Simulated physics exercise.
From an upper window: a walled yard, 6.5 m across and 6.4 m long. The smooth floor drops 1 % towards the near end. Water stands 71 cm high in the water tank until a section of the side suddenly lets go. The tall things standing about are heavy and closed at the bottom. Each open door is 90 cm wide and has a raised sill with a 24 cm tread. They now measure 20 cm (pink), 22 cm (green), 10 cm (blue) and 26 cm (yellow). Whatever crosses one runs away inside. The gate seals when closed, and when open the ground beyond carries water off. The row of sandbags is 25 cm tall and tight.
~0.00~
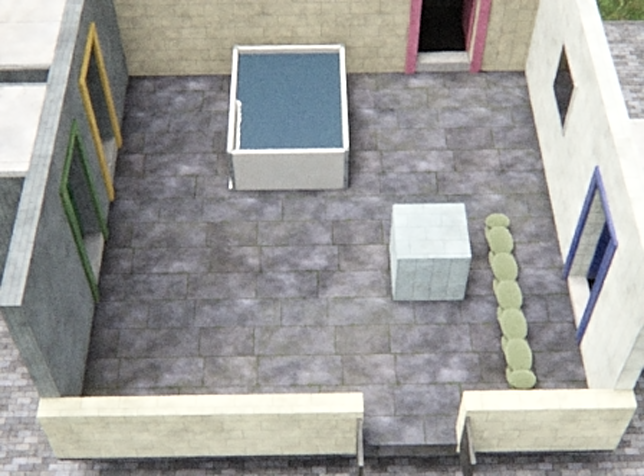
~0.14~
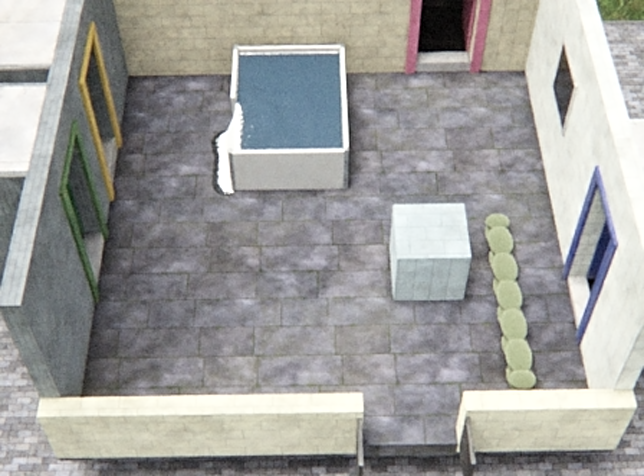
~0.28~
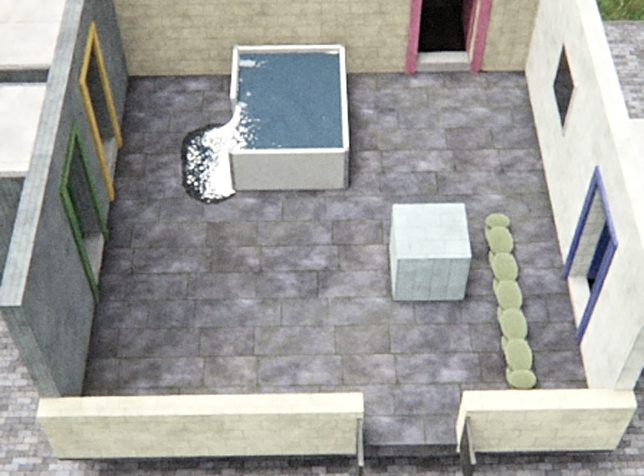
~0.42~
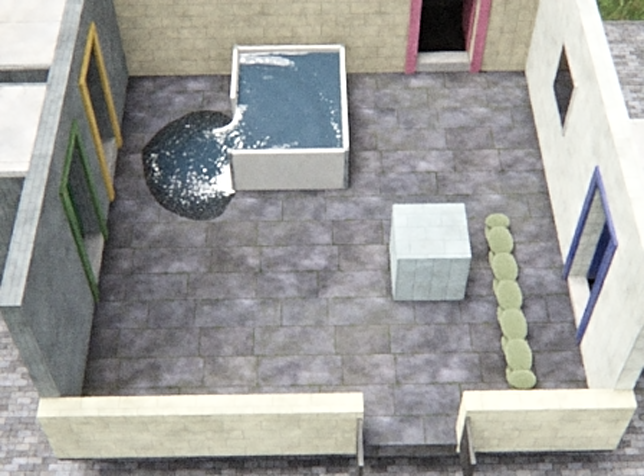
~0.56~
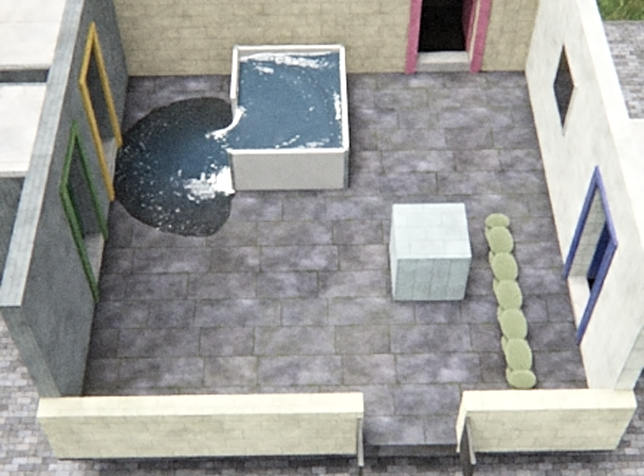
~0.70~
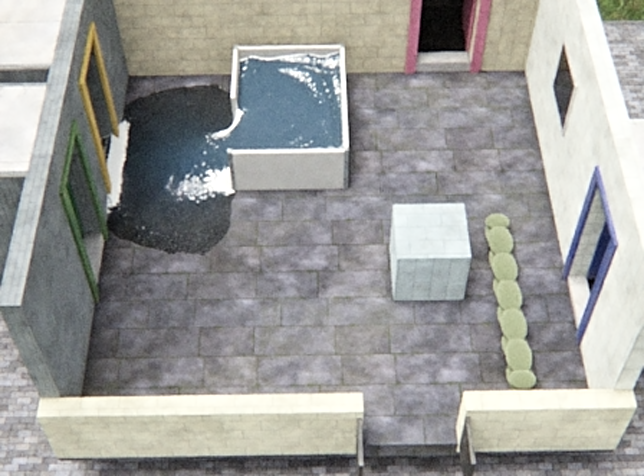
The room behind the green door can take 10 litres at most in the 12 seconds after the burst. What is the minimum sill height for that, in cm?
Some 16 cm above the ground.
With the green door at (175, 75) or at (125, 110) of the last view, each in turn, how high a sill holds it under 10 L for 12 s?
Roughly 22 and 21 cm.
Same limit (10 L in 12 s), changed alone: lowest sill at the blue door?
About 6.0 cm at blue.
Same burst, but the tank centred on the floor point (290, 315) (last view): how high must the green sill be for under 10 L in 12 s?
Some 16 cm.
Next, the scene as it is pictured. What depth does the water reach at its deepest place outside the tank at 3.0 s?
Roughly 30 cm.
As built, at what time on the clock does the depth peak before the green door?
At about 1.8 s.
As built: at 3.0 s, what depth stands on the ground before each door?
Depths in cm: Pink 0, green 15, blue 0, yellow 27.
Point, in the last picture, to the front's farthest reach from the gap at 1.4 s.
Around (92, 333).
After 1.4 s water covers 15 % of the floor, deepest (44 cm) near (113, 189); 18 cm at the green door, 0 litres in over its 22 cm sill.
After 3.0 s water covers 30 % of the floor, deepest (30 cm) near (129, 79); 15 cm at the green door, 1 litre in over its 22 cm sill.
After 12.0 s water covers 95 % of the floor, deepest (12 cm) near (582, 423); 5 cm at the green door, 1 litre in over its 22 cm sill.
At the green door as built, the water arrived by 1.0 s and peaked near 22 cm at 1.8 s.
Run again over the same 12 s with other heights there, 21 litres in over 13 cm, 5 litres over 18 cm. The limit of 10 litres is kept from about 16 cm up.
